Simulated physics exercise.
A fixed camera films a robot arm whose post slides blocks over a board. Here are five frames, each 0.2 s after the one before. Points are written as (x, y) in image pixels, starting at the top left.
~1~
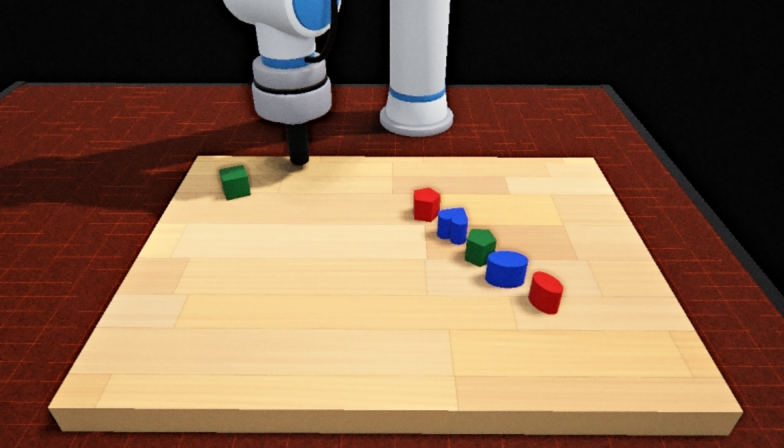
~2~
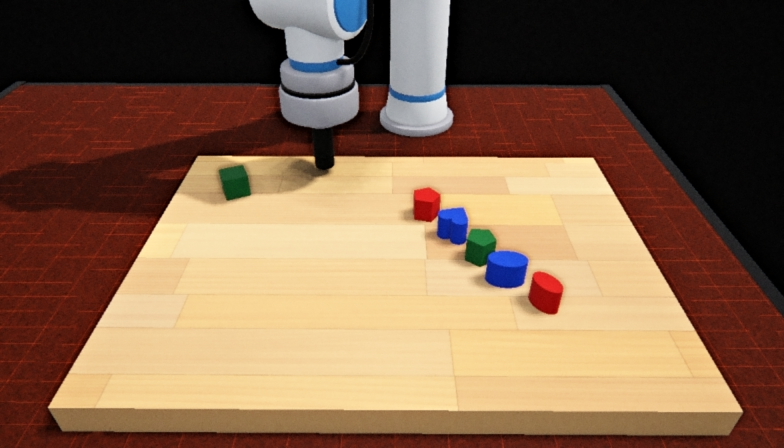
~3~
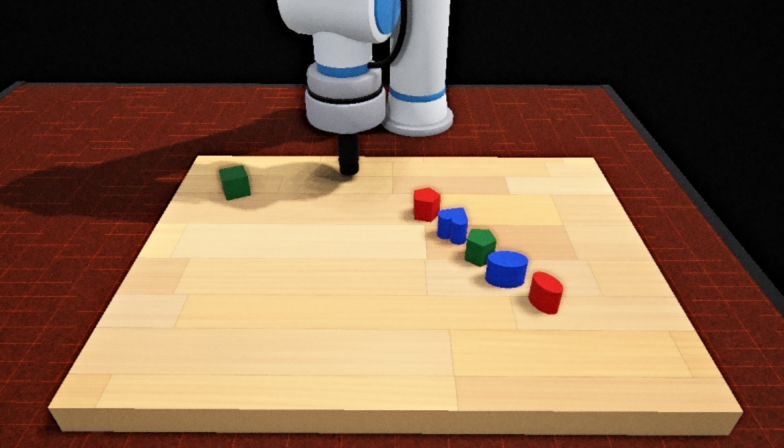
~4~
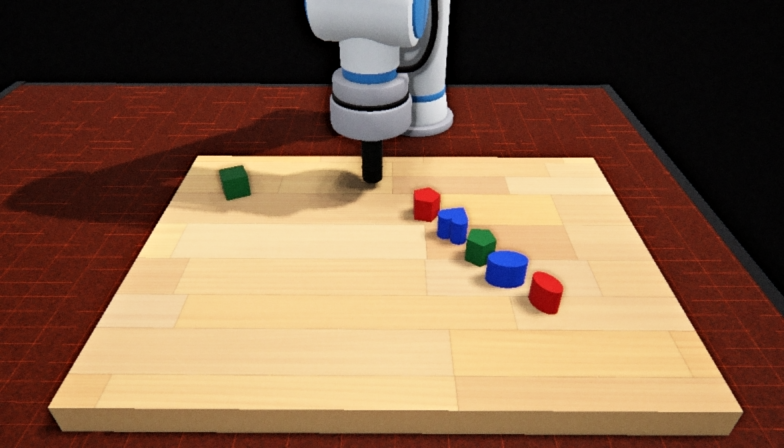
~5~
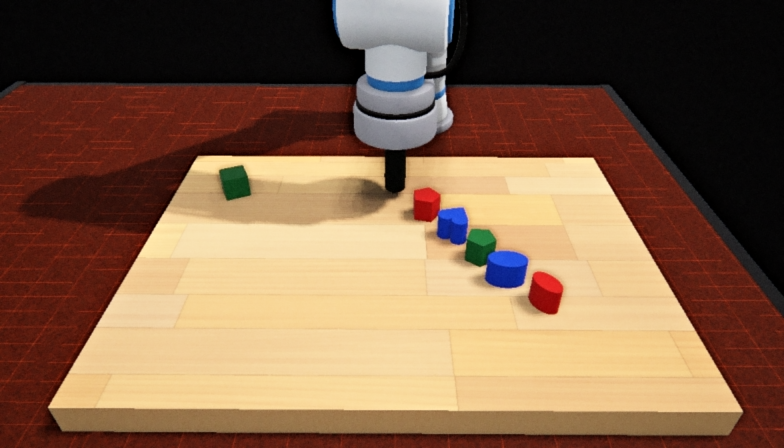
In this clip, a robot arm moves its black post rightward and slightly toward the viewer over a wooden board, nearing a red pentagonal block in a diagonal row of coloured blocks, while all the blocks stay still.
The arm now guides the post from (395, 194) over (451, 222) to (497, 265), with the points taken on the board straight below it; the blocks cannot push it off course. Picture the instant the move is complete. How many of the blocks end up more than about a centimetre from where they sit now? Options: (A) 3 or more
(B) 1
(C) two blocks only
My pick is A.
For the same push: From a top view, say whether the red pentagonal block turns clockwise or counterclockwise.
The block turns clockwise.
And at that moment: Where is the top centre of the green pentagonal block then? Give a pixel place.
It will likely be found at (490, 258).
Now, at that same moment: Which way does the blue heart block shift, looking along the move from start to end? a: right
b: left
Correct choice: A.
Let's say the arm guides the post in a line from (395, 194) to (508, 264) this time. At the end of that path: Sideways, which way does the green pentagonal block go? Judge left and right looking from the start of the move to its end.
Facing the way the path runs, start to end, you'll find the green pentagonal block has shifted right.
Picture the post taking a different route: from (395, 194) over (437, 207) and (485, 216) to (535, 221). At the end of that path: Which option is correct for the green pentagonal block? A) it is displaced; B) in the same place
The correct letter is B.
On the path given first. One third of the way, post (433, 205); red pentagonal block (440, 205), turned 30° clockwise; blue heart block (456, 217), turned 15° anticlockwise.
Two thirds of the way, post (468, 228); red pentagonal block (454, 225), turned 65° clockwise; blue heart block (459, 241), turned 15° clockwise; green pentagonal block (488, 246), turned 60° anticlockwise.
At the end, post (498, 258); red pentagonal block (454, 228), turned 80° clockwise; blue heart block (457, 245), turned 15° clockwise; green pentagonal block (490, 258), turned 30° anticlockwise; blue oval block (516, 269), turned 45° anticlockwise.
